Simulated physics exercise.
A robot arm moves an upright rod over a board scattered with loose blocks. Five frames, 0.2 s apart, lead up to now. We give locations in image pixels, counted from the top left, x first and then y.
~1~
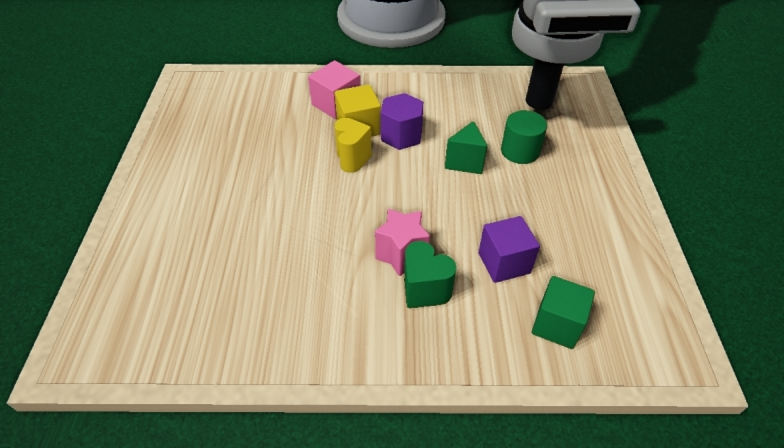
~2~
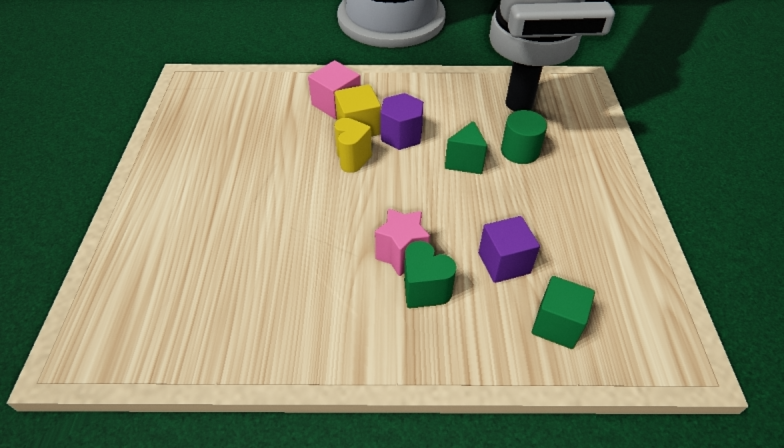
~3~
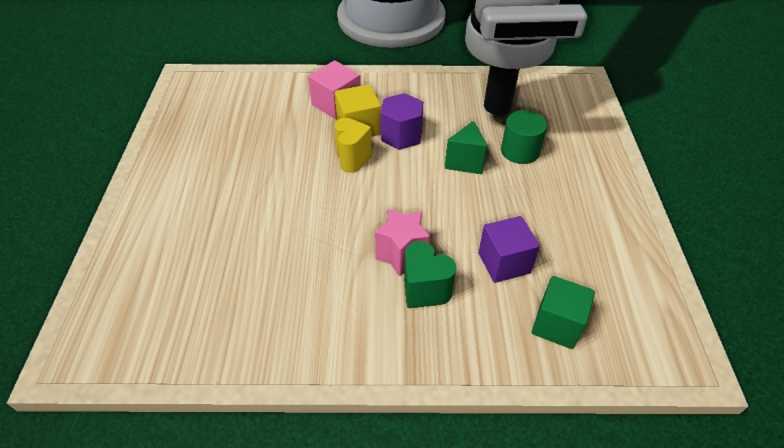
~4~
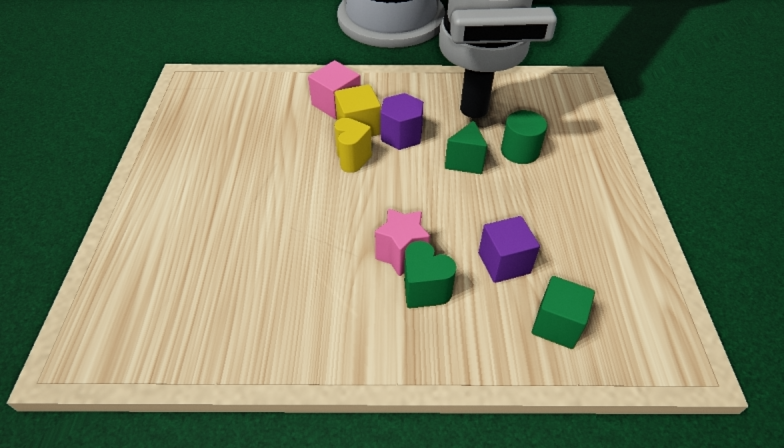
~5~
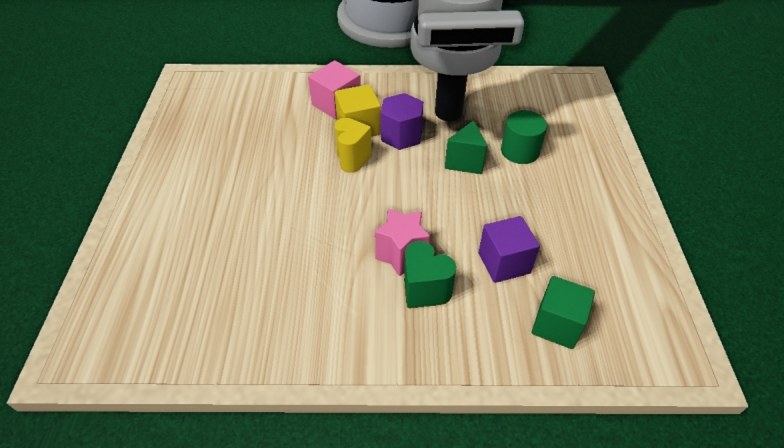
A robot arm moved its upright black rod leftward along the far side of a wooden board, passing behind the green cylinder and green triangular block, while all the scattered colourful blocks stayed still.
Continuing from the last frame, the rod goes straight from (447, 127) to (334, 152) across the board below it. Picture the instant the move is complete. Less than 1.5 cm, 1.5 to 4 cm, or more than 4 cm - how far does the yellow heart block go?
Of the three bands, it's over 4 cm.
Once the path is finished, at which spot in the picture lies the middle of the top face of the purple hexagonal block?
When the path ends, it will be at (309, 144).
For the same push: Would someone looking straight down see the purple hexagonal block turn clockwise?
No
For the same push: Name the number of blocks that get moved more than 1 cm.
I'm going with three or more.
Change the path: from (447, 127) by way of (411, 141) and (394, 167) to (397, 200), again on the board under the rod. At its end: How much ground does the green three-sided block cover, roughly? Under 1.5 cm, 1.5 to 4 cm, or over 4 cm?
Once the path ends, it will sit under 1.5 cm from where it is now.
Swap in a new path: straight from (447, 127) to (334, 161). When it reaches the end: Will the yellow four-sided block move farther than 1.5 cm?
Yes, that is what happens.
The first path, step by step. One third of the way, rod (411, 121); yellow heart block (346, 132); yellow four-sided block (342, 104), turned 40° clockwise; purple hexagonal block (379, 117), turned 25° anticlockwise.
Two thirds of the way, rod (372, 129); yellow heart block (317, 150), turned 15° clockwise; yellow four-sided block (330, 104), turned 75° clockwise; purple hexagonal block (344, 131), turned 50° anticlockwise.
At the end, rod (333, 137); pink four-sided block (332, 74); yellow heart block (294, 169); yellow four-sided block (315, 102), turned 100° clockwise; purple hexagonal block (309, 144), turned 75° anticlockwise.
